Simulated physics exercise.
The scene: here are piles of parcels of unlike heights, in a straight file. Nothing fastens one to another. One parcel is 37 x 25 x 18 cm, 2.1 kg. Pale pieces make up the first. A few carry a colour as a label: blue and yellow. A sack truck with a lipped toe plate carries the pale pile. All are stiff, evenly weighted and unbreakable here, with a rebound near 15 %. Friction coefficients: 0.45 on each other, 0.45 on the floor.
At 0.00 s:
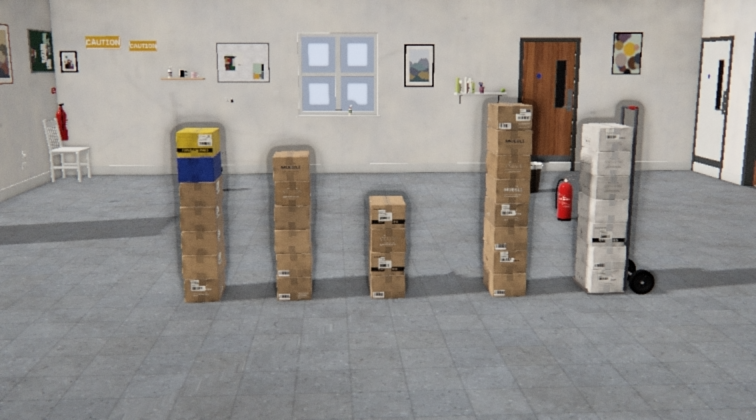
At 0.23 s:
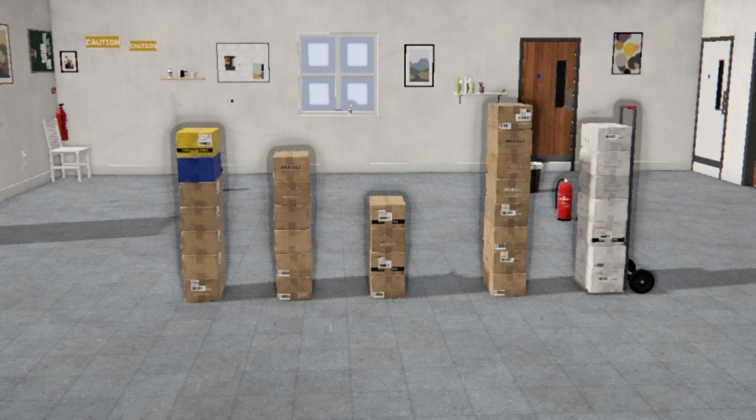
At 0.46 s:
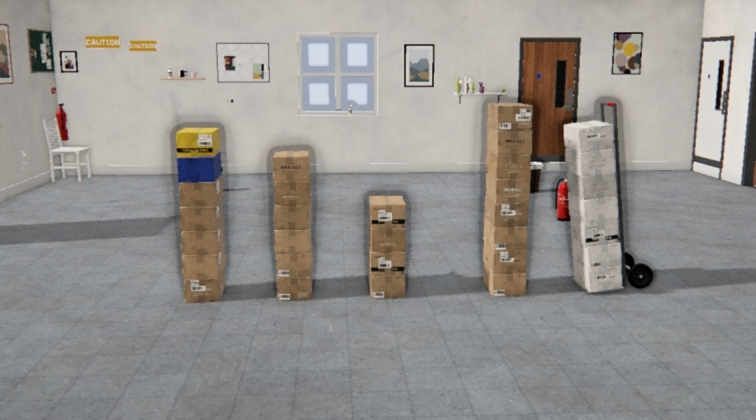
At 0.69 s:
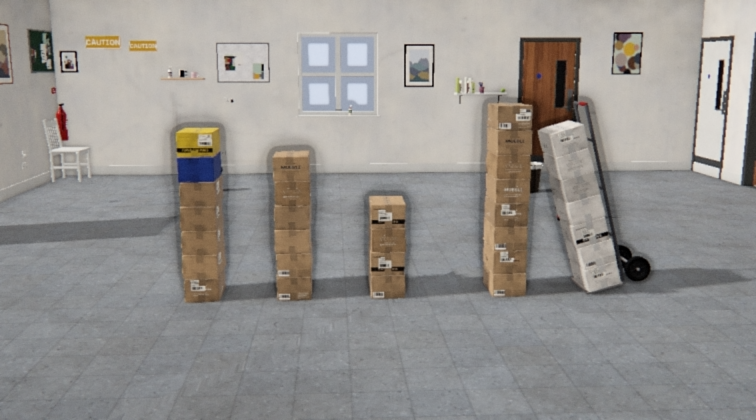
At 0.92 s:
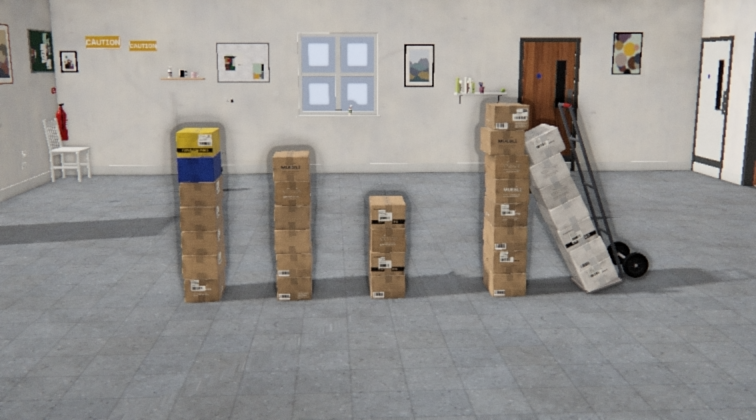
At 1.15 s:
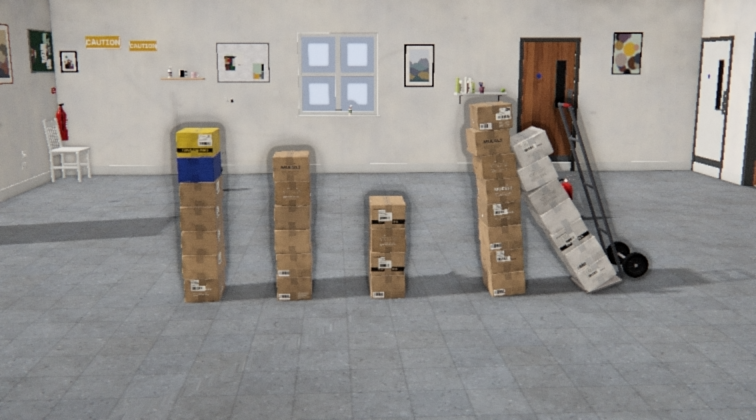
Plain grey-floored room with a row of box stacks, a hand truck tilting left and leaning its white stack against the tallest.
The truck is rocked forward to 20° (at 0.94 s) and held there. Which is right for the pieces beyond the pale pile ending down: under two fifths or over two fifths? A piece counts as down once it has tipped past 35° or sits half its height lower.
More than two fifths of them.
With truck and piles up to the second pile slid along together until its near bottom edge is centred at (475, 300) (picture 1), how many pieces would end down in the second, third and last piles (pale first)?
In that case second 8, third 3, last 6.
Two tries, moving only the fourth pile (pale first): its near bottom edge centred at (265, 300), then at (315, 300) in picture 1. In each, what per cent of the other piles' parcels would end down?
About 40 and 100 per cent.
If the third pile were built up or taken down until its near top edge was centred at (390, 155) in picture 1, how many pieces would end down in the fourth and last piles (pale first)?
Then fourth 6, last 7.
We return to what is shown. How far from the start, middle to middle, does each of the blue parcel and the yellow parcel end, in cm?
Moved: Blue 180, yellow 230.
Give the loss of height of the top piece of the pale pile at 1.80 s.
Some 50 cm lower.
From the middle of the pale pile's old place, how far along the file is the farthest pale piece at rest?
Roughly 130 cm along.
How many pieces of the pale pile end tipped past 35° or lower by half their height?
The count is 7.
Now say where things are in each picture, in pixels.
In the first frame (we follow the side turned to the camera), truck frame (634, 146) 0° forward; yellow parcel (195, 145); blue parcel (196, 170); no other piece has moved.
The second frame shows truck frame (633, 146) 1° forward; yellow parcel (195, 145).
The third frame shows truck frame (617, 142) 7° forward, top of the pale pile leaning 7°; yellow parcel (195, 145); no other piece has moved.
The fourth frame shows truck frame (594, 141) 15° forward, top of the pale pile leaning 16°; yellow parcel (195, 145); no other piece has moved.
The fifth frame shows truck frame (581, 142) 20° forward, top of the pale pile leaning 26°; yellow parcel (195, 145); 2 stirred so far.
The sixth frame shows truck frame (581, 142) 20° forward, top of the pale pile leaning 26°; yellow parcel (195, 145); blue parcel (196, 170); steepest lean 5°, the parcel at (493, 143); 8 stirred so far.
Around 1.80 s, 7 of the pale pile down; 8 of the 25 other parcels down.
Around 3.04 s, 7 of the pale pile down; 18 of the 25 other parcels down; blue parcel tipped 24°; yellow parcel tipped 24°.
Finally (4.7 s), 7 of the pale pile down; 24 of the 25 other parcels down; yellow parcel upside down; blue parcel on its side. That is 96 per cent.
